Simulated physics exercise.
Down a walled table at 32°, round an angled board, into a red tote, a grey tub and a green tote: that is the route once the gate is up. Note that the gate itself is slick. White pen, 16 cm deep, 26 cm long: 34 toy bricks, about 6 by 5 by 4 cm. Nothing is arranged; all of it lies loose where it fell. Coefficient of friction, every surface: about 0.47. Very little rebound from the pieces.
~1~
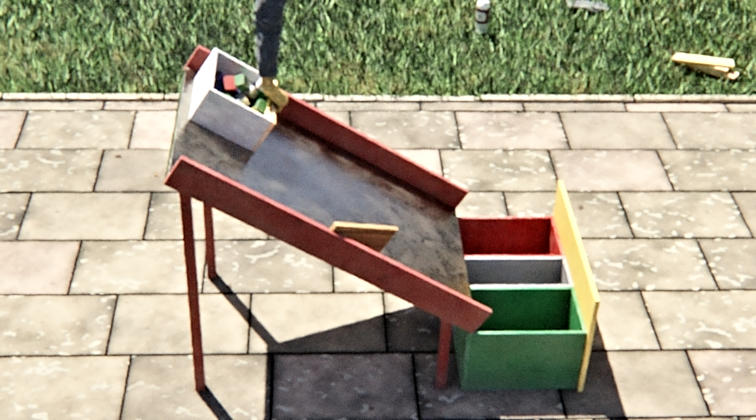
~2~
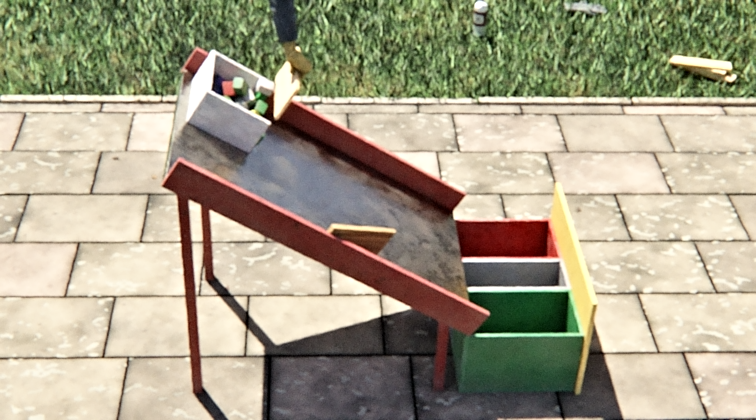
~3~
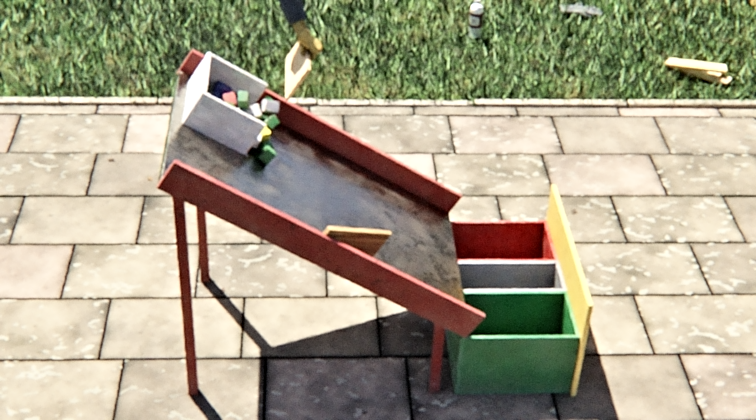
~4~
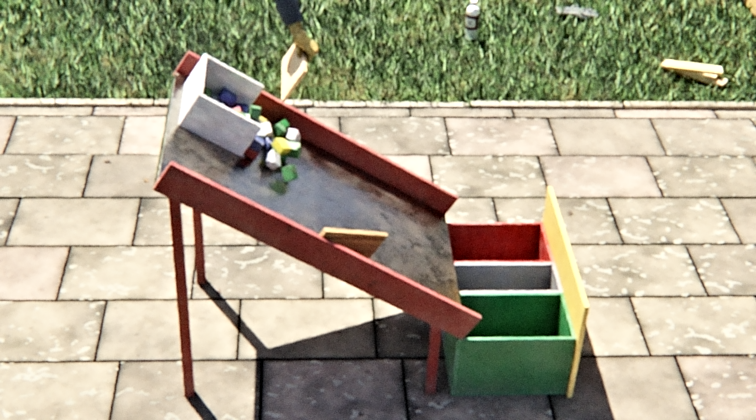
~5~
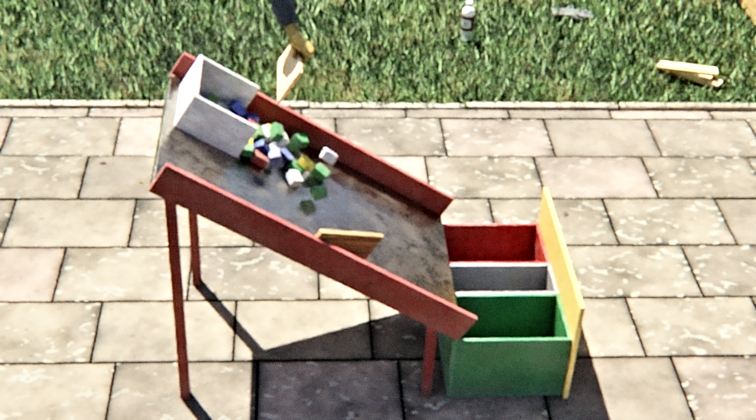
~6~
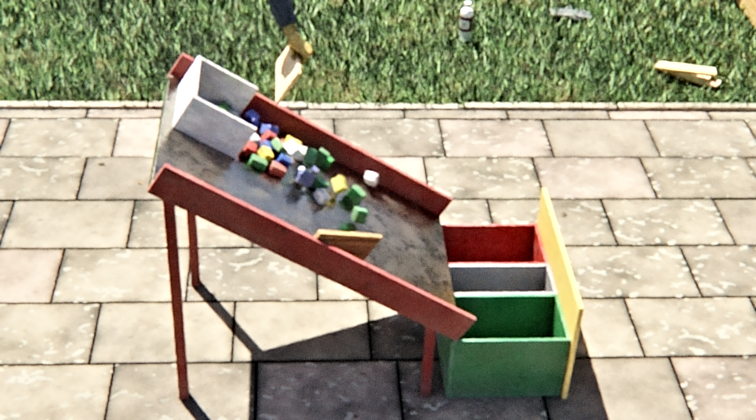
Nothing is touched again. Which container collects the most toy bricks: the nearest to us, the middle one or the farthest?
Chances are it piles up way down there.
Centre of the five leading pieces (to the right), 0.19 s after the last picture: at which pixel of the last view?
(413, 223).
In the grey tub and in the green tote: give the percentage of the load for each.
Around 30 per cent and 0 per cent, in that order.
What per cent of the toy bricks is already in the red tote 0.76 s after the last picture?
Estimated fraction: Some 40 percent.
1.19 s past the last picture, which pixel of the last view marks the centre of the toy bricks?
Estimated centre in the last picture: (509, 296).
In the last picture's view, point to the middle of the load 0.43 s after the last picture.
Roughly at pixel (384, 210).
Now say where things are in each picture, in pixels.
In the first frame (places track the rim corner closest to us here), white pen (213, 90); red tote (457, 256); all still inside.
In the second frame, white pen (210, 92).
In the third frame, white pen (206, 94); 8 out, the lowest brick at (265, 146).
In the fourth frame, white pen (202, 95); 16 out, the lowest brick at (290, 173).
In the fifth frame, white pen (198, 96); 25 out, the lowest brick at (321, 173).
In the sixth frame, white pen (196, 97); red tote (442, 264); 28 out, the lowest brick at (371, 179).
Then, 0.19 s after the last picture, 33 on the slope and 1 in the air.
Then, 0.43 s after the last picture, 4 in the red tote, 1 in the grey tub, 27 on the slope and 2 in the air.
Then, 0.76 s after the last picture, 14 in the red tote, 5 in the grey tub, 10 on the slope and 5 in the air.
When it is over (1.19 s after the last picture), 23 in the red tote and 11 in the grey tub.
